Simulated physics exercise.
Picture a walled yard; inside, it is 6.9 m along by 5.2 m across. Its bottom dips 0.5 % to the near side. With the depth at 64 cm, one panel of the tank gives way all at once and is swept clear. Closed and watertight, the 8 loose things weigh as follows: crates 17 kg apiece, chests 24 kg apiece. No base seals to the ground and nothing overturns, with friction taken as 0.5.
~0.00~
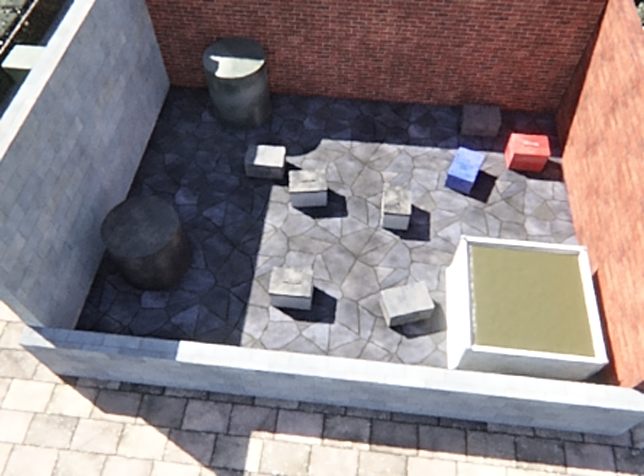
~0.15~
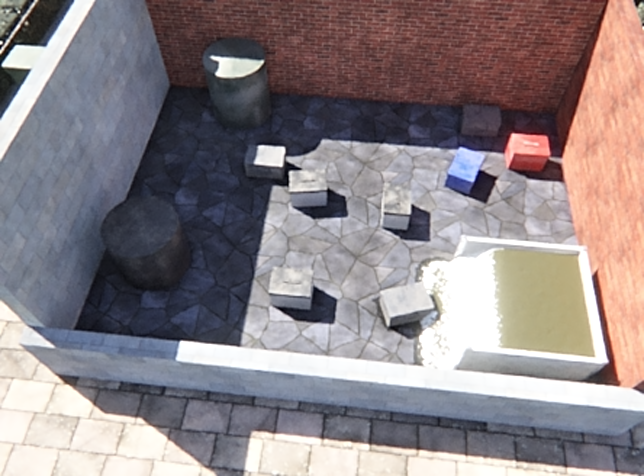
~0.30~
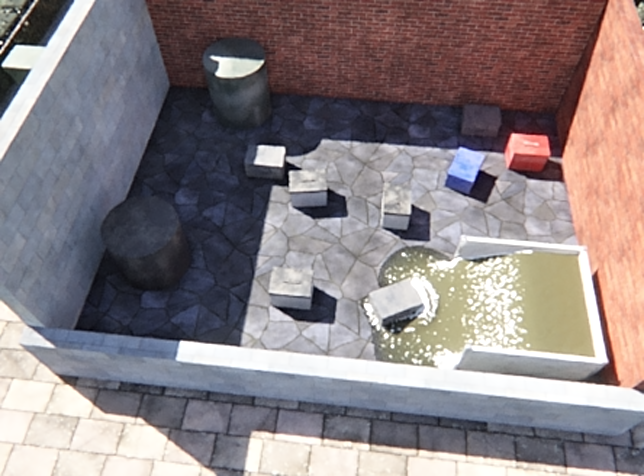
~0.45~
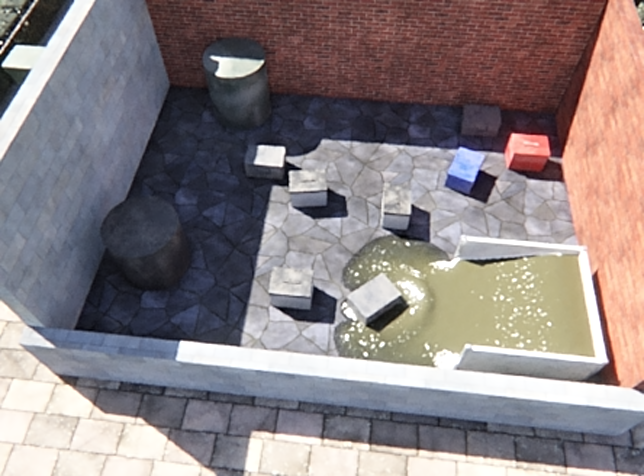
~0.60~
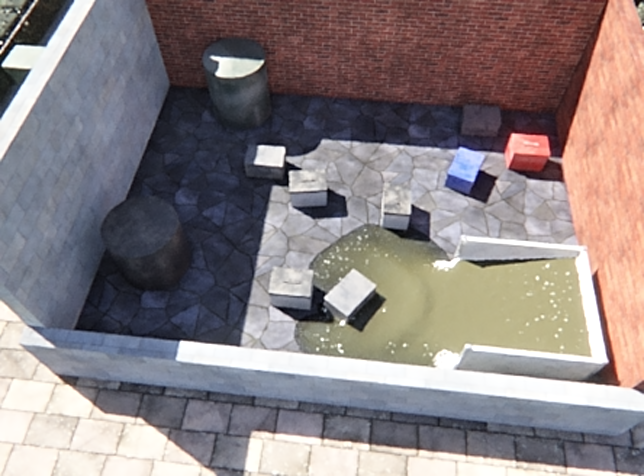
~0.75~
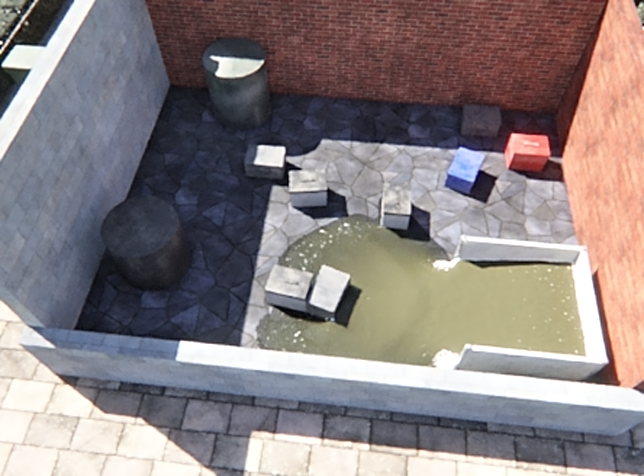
A walled yard paved with dark irregular stone, seen from above by a still camera, holds a white-walled tank of murky olive water at the lower right. A blue crate and a red chest sit at the upper right, grey blocks are scattered mid-yard, and two dark cylinders stand left. The tank's left side opens, foamy water spreads leftward, and one grey block slides and turns until beside another.
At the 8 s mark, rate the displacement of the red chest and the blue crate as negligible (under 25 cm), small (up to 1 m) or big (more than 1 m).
Red chest - negligible, blue crate - negligible.
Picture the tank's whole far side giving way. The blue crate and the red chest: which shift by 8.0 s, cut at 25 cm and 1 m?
Blue crate: Washed well away; red chest: Washed well away.
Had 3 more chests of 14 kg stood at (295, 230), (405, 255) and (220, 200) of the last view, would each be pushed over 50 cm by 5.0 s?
Lab note - in order: Above threshold / above threshold / above threshold.
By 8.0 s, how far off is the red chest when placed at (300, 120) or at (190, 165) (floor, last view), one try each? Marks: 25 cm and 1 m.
One try each gives this: It remains roughly in place, then it wanders off a long way.
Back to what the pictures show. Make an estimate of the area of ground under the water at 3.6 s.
Roughly 22 m2 of it is wet.
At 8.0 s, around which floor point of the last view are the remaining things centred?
Mean floor pixel: About (367, 180).
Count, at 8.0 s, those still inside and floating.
1.
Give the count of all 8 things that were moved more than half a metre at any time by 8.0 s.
3 in all.
After 1.6 s the red chest is near (531, 145), 0.0 m from its start, aground; the blue crate is near (466, 164), 0.0 m from its start, aground; 0 afloat.
After 3.6 s the red chest is near (531, 145), 0.0 m from its start, aground; the blue crate is near (466, 164), 0.0 m from its start, aground; 2 afloat.
After 5.6 s the red chest is near (531, 145), 0.0 m from its start, aground; the blue crate is near (466, 164), 0.0 m from its start, aground; 1 afloat.
After 8.0 s the red chest is near (531, 145), 0.0 m from its start, aground; the blue crate is near (466, 164), 0.0 m from its start, aground; 1 afloat.
